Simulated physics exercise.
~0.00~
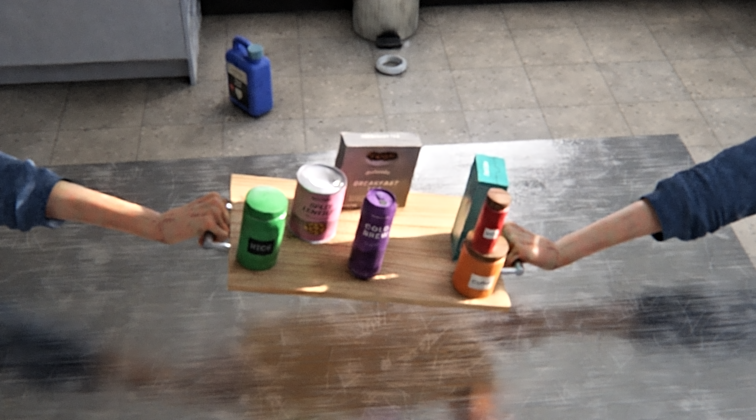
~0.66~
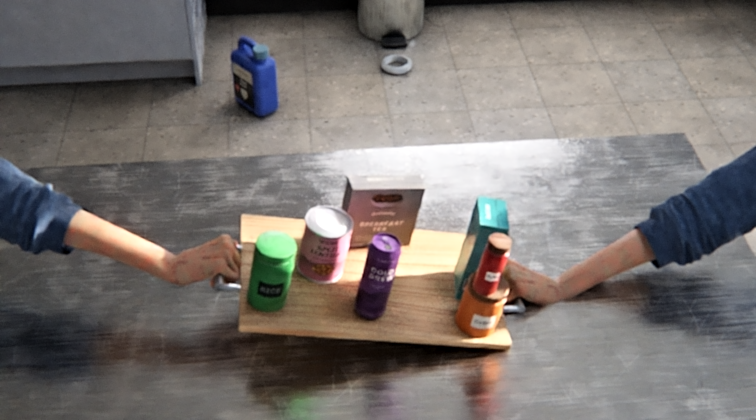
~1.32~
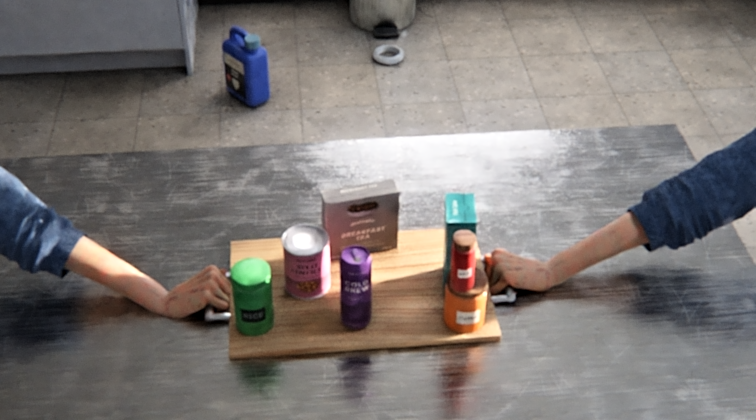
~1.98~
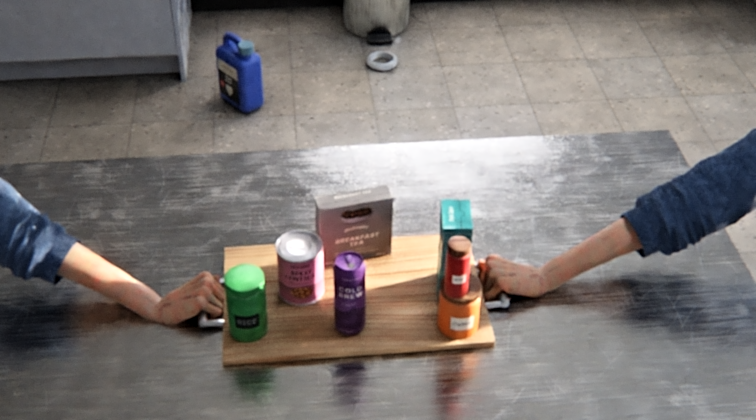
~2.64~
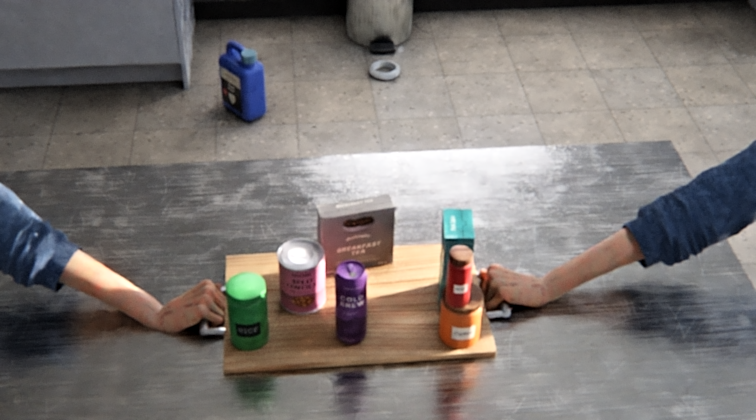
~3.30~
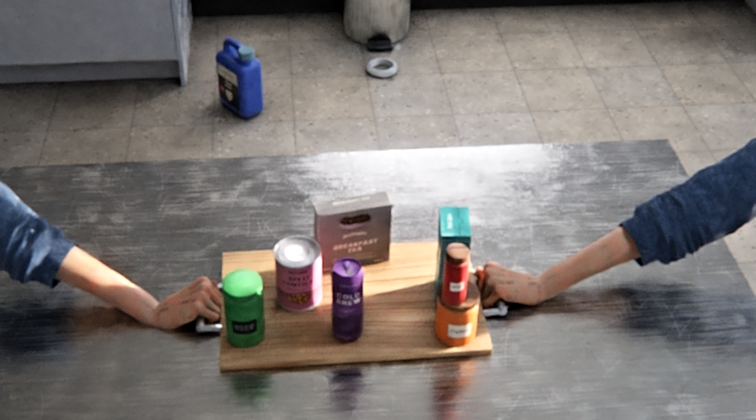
Two hands held a tilted wooden board carrying a green jar, pink tin, purple can, two cartons and a red shaker stacked on an orange jar, then lowered it flat onto the dark table, where everything stayed standing.
